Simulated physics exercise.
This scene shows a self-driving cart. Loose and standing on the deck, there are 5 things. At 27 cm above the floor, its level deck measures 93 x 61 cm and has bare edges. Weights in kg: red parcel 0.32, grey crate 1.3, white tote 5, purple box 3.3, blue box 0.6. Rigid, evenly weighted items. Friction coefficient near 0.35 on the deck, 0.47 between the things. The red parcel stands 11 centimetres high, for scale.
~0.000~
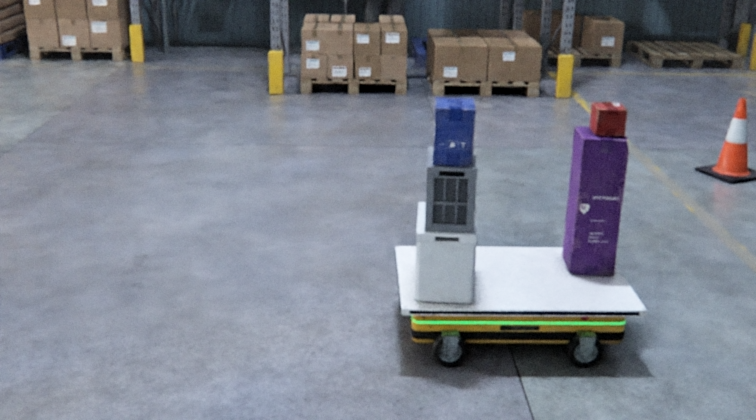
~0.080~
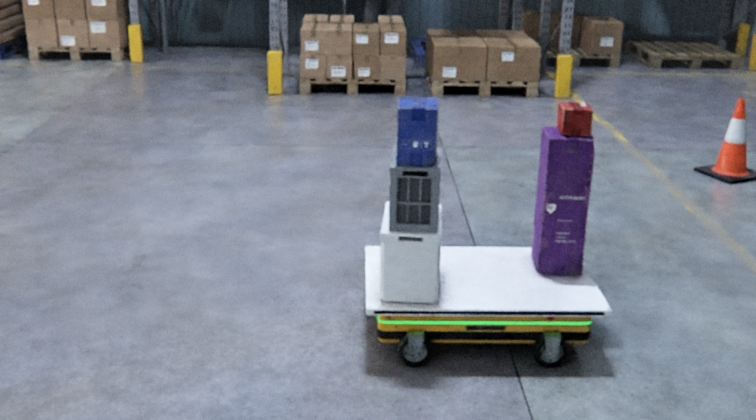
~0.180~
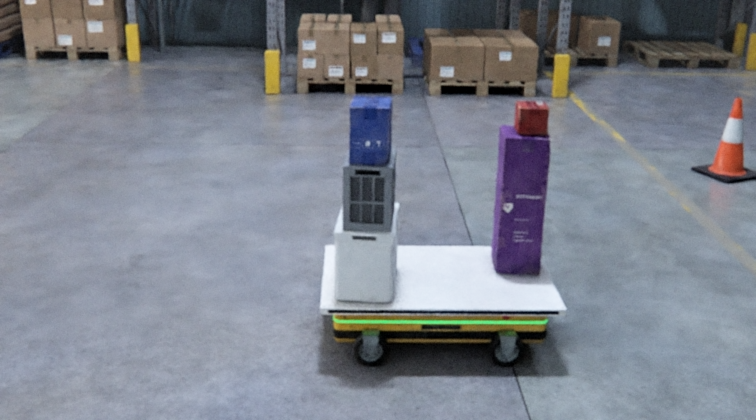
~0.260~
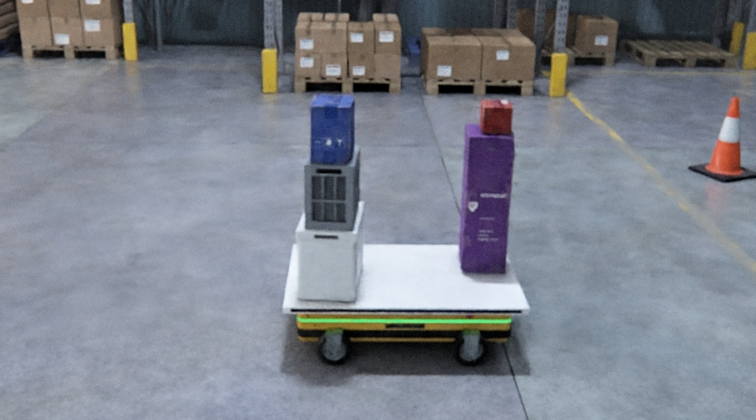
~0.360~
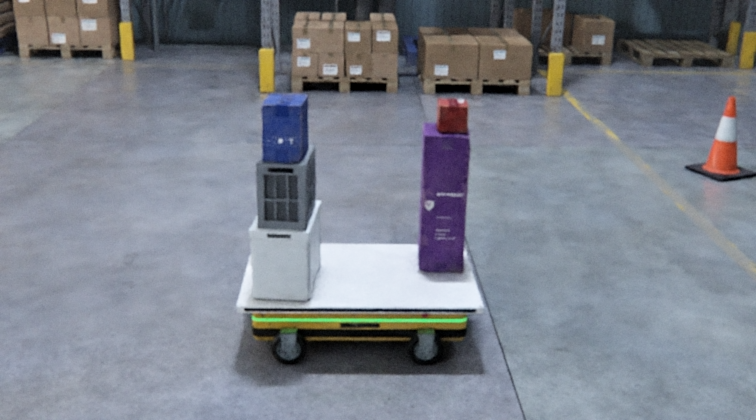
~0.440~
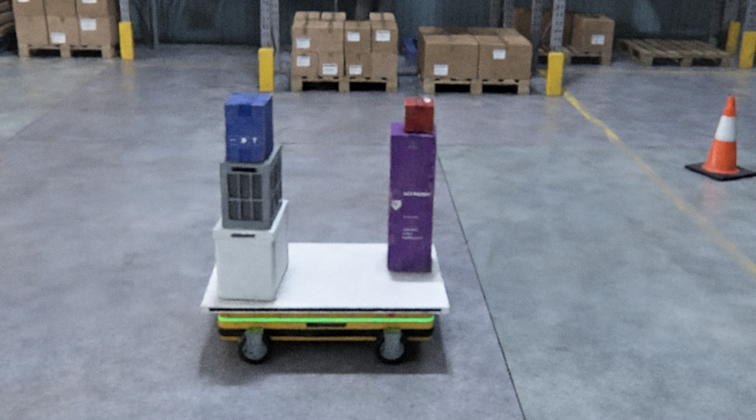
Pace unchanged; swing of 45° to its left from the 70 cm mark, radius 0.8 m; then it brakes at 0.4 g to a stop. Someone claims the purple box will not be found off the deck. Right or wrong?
Wrong, it ends up off the deck.
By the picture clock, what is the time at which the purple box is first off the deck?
1.6 s or so.
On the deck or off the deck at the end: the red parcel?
Red parcel: Goes out of bounds.
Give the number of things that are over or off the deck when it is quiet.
2.
After 0.74 s, cart has run 126 cm, turned 29°; blue box slid 26 cm; grey crate slid 24 cm; white tote slid 21 cm.
After 1.14 s, cart has run 187 cm, turned 45°; purple box leaning 18° near (120, 226); red parcel leaning 18°; grey crate slid 35 cm.
After 1.74 s, cart has run 200 cm, turned 45°, stopped; red parcel and purple box now off the deck; grey crate slid 36 cm; blue box slid 40 cm.
At rest (2.7 s), off the deck, red parcel and purple box; not toppled but over 10 cm from the start, grey crate, white tote and blue box. In the last view, purple box near (13, 333).
